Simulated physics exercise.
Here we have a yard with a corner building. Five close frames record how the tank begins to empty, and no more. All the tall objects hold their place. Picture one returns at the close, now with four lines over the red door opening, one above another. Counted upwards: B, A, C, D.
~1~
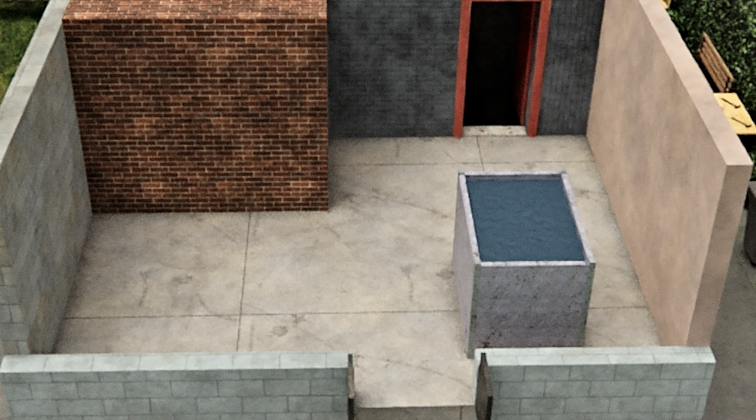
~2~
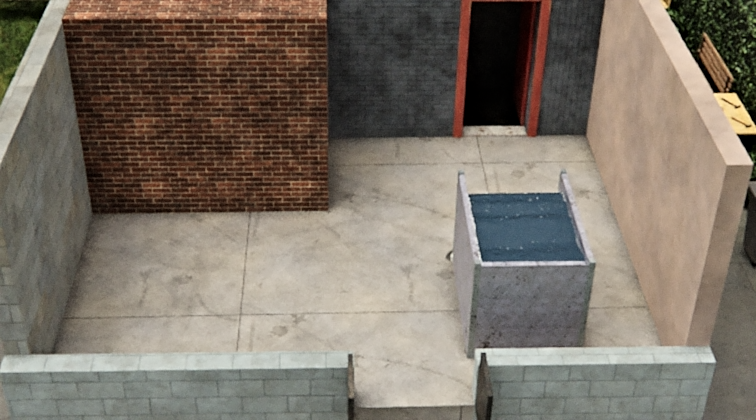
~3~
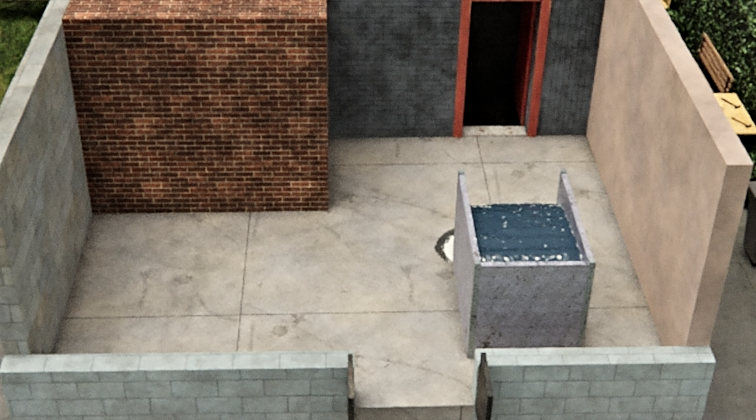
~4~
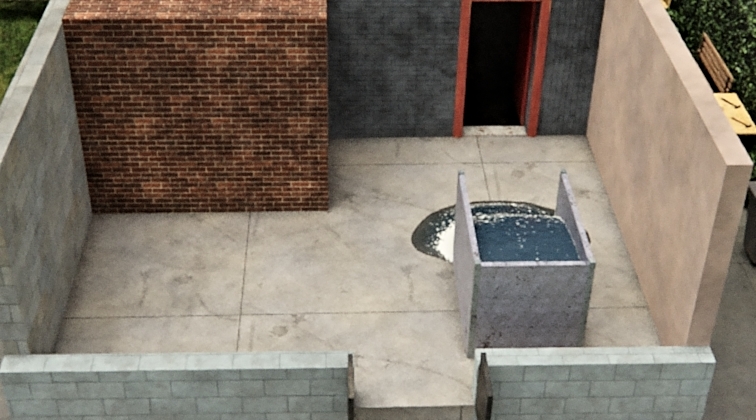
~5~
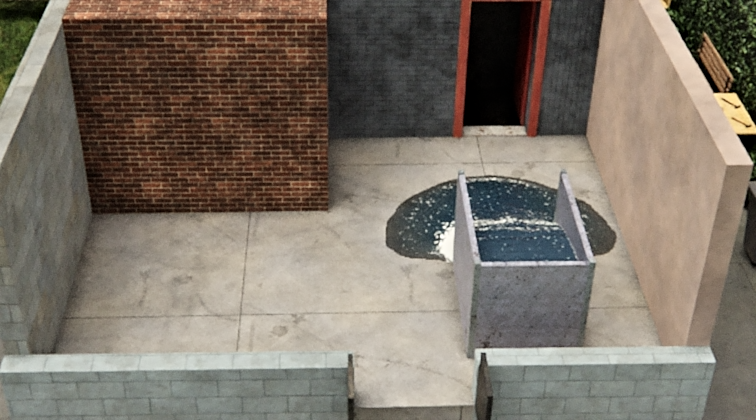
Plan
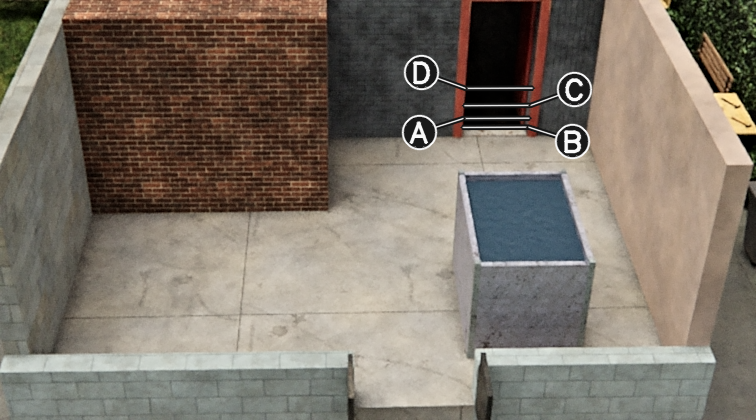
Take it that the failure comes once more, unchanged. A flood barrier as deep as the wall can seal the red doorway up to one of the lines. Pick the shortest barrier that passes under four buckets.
Go for C.
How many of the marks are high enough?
Two of them.
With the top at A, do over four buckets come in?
Yes, that goes wrong.
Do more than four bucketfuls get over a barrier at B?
Yes, it does.
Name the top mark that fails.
A.
In white, A at (496, 118); B at (495, 127); C at (497, 105); D at (499, 88); from the bottom up B, A, C, D.
With A, about 10 bucketfuls get in.
With B, dozens of bucketfuls pour in.
With C, a splash gets over, under a bucket.
With D, nothing gets over.
